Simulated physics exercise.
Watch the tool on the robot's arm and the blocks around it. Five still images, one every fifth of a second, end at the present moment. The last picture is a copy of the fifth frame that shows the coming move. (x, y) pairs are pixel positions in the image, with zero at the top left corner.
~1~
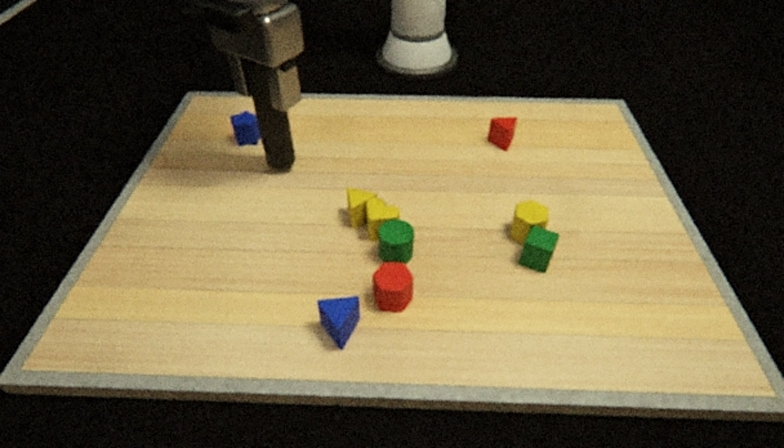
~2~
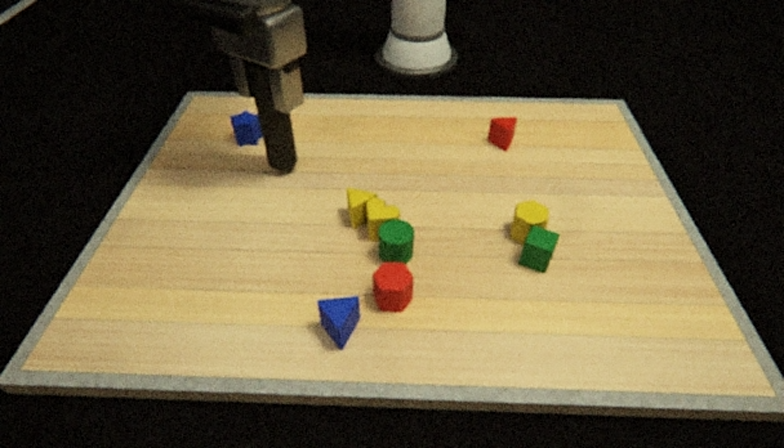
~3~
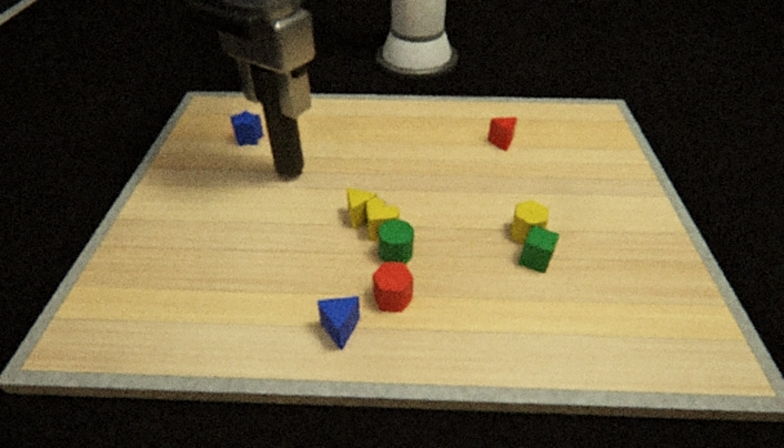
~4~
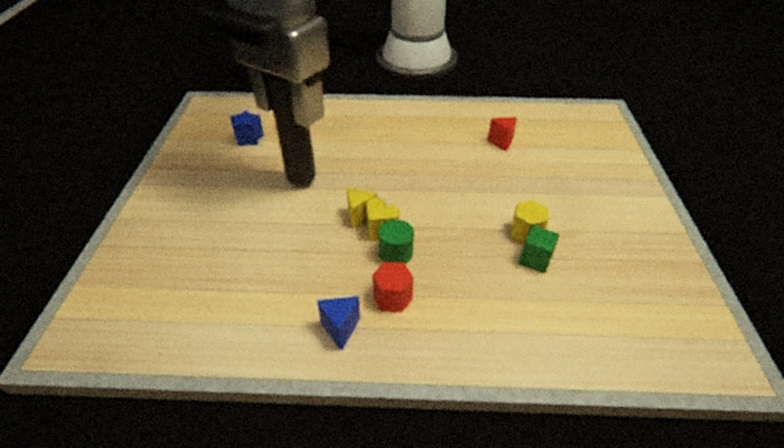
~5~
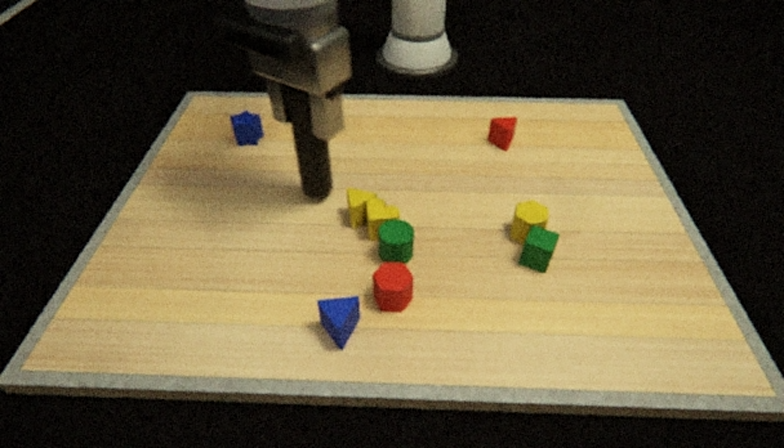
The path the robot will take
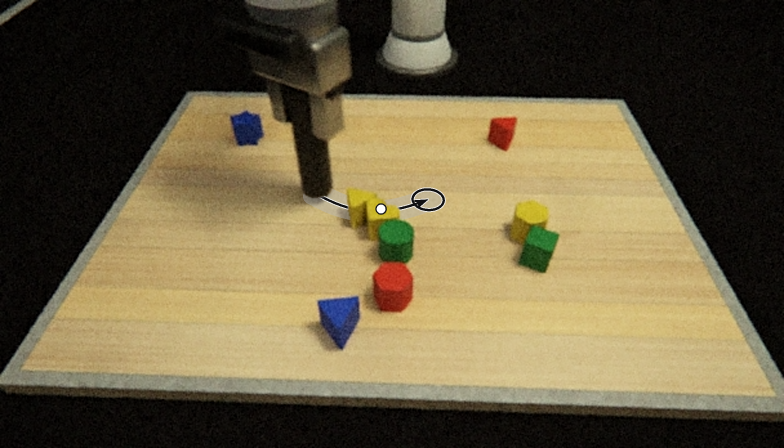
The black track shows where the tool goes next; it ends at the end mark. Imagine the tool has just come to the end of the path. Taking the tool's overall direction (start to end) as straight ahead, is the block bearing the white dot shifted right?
It seems so.
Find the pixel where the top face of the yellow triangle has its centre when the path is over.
Final place: (429, 203).
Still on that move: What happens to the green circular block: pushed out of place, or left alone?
The block moves away from its spot.
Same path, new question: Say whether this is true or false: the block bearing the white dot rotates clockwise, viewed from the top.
My answer: True.
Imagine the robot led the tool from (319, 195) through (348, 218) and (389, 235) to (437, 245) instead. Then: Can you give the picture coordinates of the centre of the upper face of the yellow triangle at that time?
The middle of its upper face should be somewhere near (388, 191).
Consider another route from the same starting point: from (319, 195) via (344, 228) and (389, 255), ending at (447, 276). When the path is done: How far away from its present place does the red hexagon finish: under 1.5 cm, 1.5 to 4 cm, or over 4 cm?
Goes under 1.5 cm.
Drawn move, from (319, 195) through (352, 208) and (392, 210) to (428, 199); the dot is on the yellow heart block.
On the path given first. One third of the way, tool at (352, 202); yellow triangle at (381, 198), turned 20° anticlockwise; yellow heart block at (398, 212), turned 30° clockwise; green circular block at (400, 237).
Two thirds of the way, tool at (392, 203); yellow triangle at (419, 203); yellow heart block at (425, 222), turned 60° clockwise; green circular block at (401, 238).
At the end, tool at (429, 192); yellow triangle at (429, 203), turned 45° clockwise; yellow heart block at (426, 223), turned 65° clockwise; green circular block at (401, 238).
